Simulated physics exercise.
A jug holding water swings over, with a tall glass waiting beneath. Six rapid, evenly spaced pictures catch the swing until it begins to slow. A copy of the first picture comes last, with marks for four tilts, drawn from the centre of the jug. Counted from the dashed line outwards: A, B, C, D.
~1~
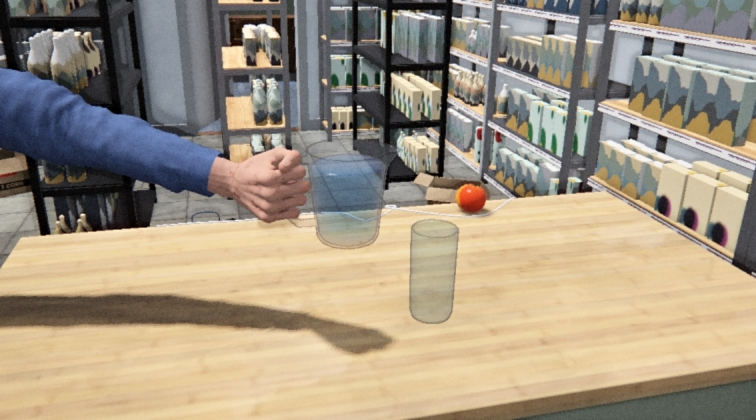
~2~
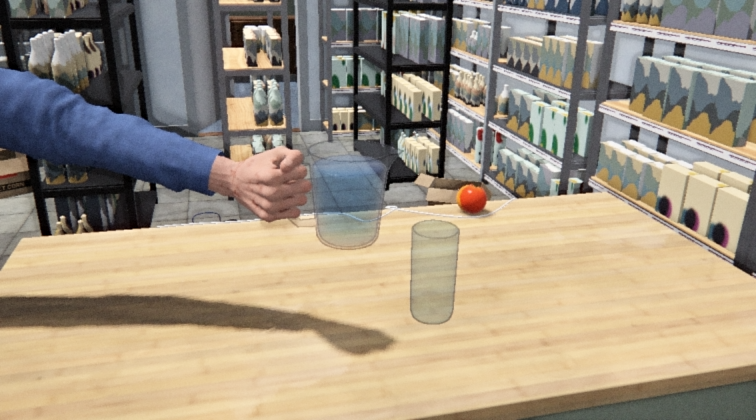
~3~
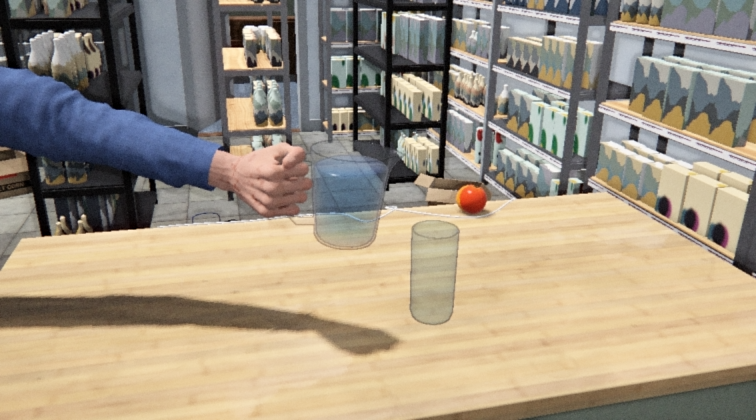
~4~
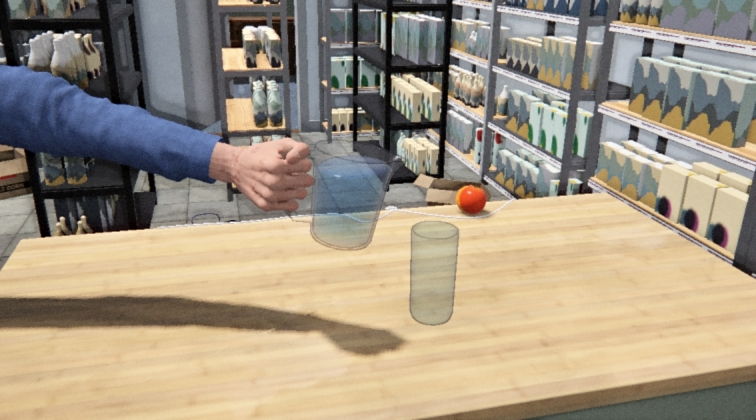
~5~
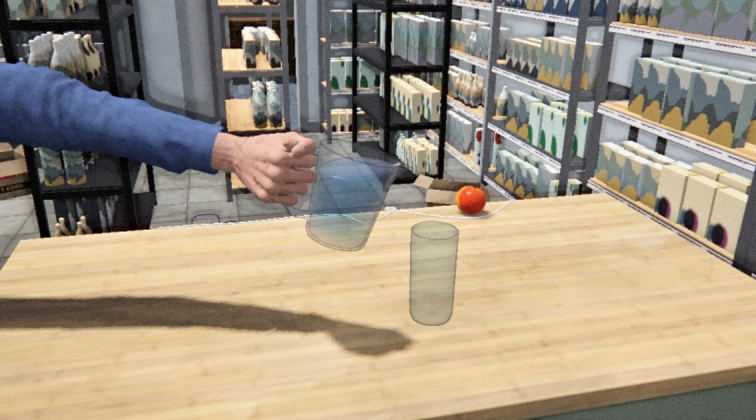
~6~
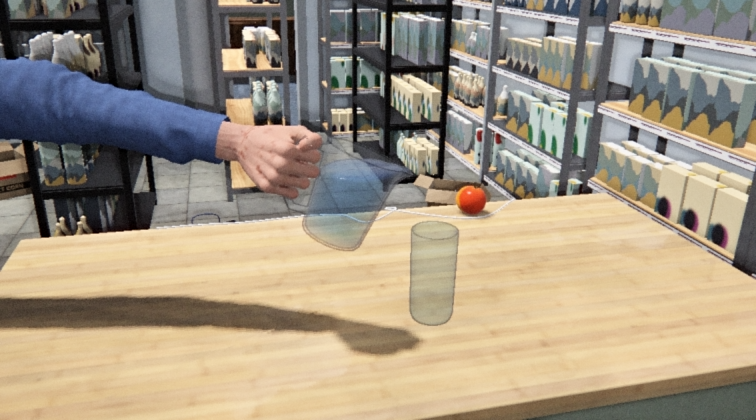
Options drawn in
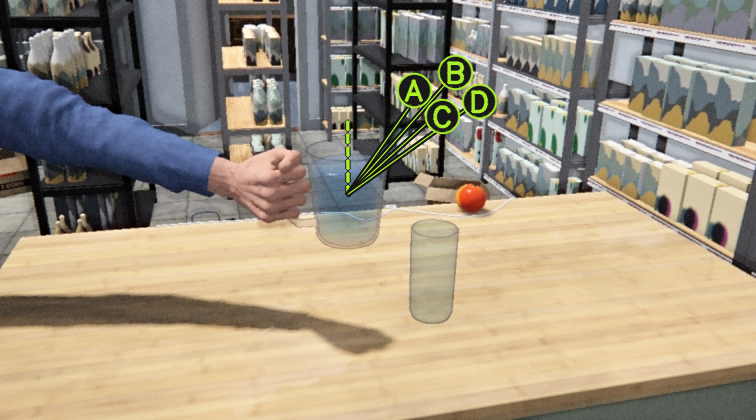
At first, a hand in a blue sleeve holds a clear jug of bluish water upright above a wooden table, near an empty tall glass, with a red tomato behind. Then the hand gradually tilts the jug rightward, its water shifting inside, while the glass stays still and empty.
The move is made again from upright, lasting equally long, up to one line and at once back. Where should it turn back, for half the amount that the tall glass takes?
The best mark is C.
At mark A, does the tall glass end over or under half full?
Under half.
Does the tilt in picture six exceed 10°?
Yes.
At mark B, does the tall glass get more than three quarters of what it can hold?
No.
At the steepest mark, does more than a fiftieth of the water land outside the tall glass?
No.
In lime, A at (408, 108); B at (444, 85); C at (425, 124); D at (464, 110).
For mark A, the tall glass ends with about 23 % of what it can hold.
For mark B, the tall glass ends with about 35 % of what it can hold.
For mark C, the tall glass ends with about 49 % of what it can hold.
For mark D, the tall glass ends with about 65 % of what it can hold.
